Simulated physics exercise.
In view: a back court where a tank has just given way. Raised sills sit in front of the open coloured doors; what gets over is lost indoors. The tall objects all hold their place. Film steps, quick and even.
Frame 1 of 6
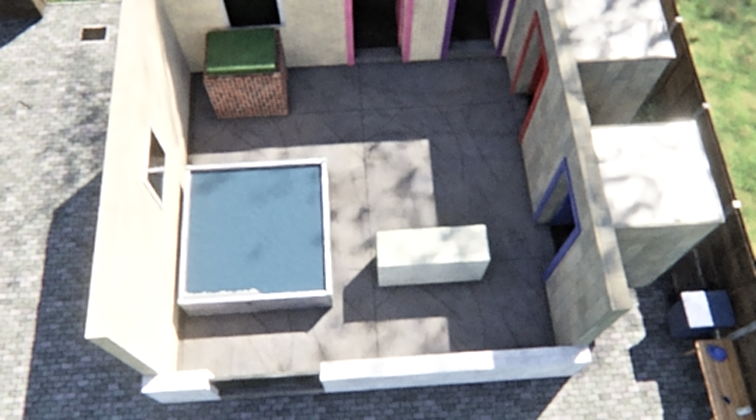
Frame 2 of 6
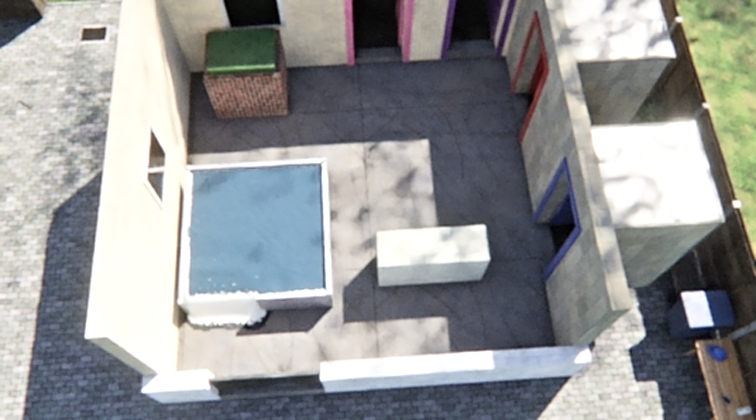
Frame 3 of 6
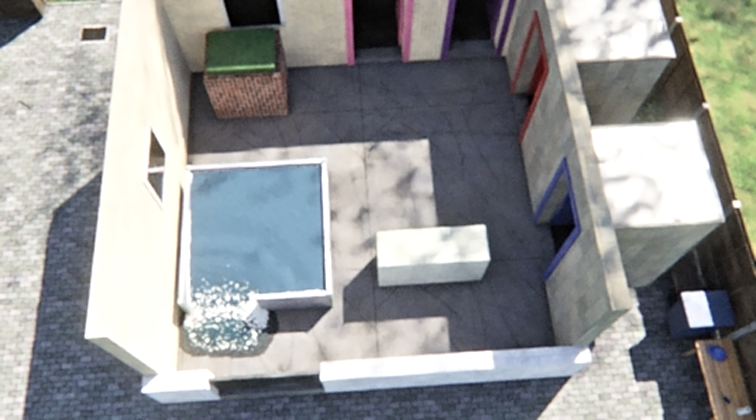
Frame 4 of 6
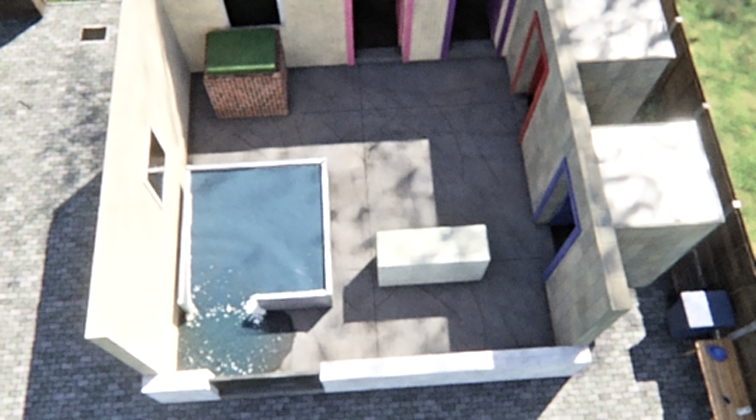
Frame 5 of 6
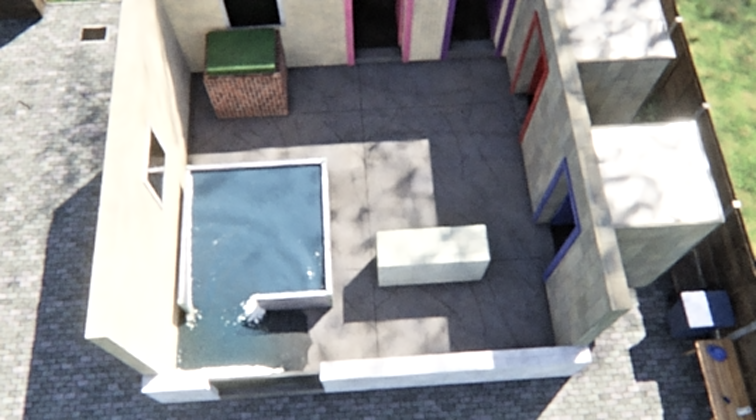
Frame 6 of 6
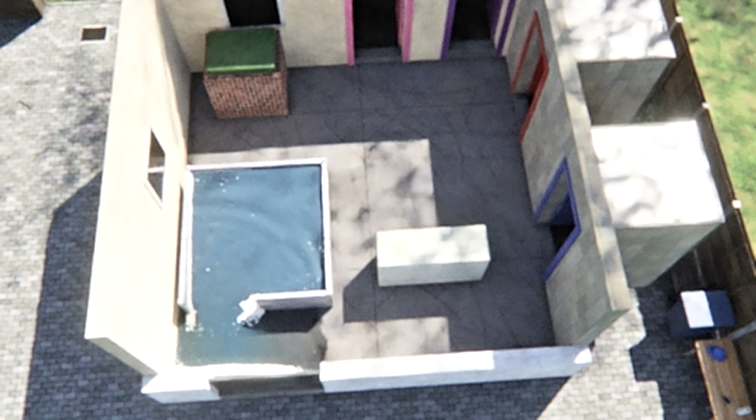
A walled back court with a dark paved floor is seen from high above, the view fixed. A square tank of blue water sits at left, below a green-topped brick block, with a pale oblong block to its right and pink, purple, red and blue doorways around the walls. Water bursts from the tank's lower left side, splashes white, and spreads across the near left corner, while ripples cross the tank.
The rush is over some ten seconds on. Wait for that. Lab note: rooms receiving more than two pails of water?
At the end, purple door: Not too much gets in there. Blue door: Too much gets in there. Red door: Not too much gets in there. Pink door: Not too much gets in there.
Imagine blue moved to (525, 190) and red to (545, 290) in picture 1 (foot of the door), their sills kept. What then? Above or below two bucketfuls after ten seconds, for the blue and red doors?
Looking at it, the blue door fails to reach the limit, and the red door tops the limit.
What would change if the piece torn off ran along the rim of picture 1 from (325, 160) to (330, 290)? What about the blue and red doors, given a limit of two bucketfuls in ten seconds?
Lab note - blue door tops the mark, red door tops the mark.
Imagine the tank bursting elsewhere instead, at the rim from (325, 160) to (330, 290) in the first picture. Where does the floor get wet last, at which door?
My pick: The pink-painted one.
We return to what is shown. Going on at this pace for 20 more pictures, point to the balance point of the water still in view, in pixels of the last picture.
The centre of mass sits at about (298, 275).
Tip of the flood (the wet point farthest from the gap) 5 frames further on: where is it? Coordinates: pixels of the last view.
About at (402, 367).
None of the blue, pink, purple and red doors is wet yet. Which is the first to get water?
I'd say it's the blue-painted one.
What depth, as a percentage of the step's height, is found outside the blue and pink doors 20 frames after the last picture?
Some 370 percent and then some 0 percent.
A moment on, water covers 10 % of the floor; the purple door not reached, the blue door not reached, the red door not reached, the pink door not reached.
Next, water covers 25 % of the floor; the purple door not reached, the blue door not reached, the red door not reached, the pink door not reached.
Then, water covers 40 % of the floor; the purple door not reached, the blue door under two buckets in, the red door not reached, the pink door not reached.
Later, water covers 75 % of the floor; the purple door wet at the sill, nothing in, the blue door far over two buckets in, the red door wet at the sill, nothing in, the pink door not reached.
In the end, water covers 95 % of the floor; the purple door wet at the sill, nothing in, the blue door far over two buckets in, the red door wet at the sill, nothing in, the pink door wet at the sill, nothing in.
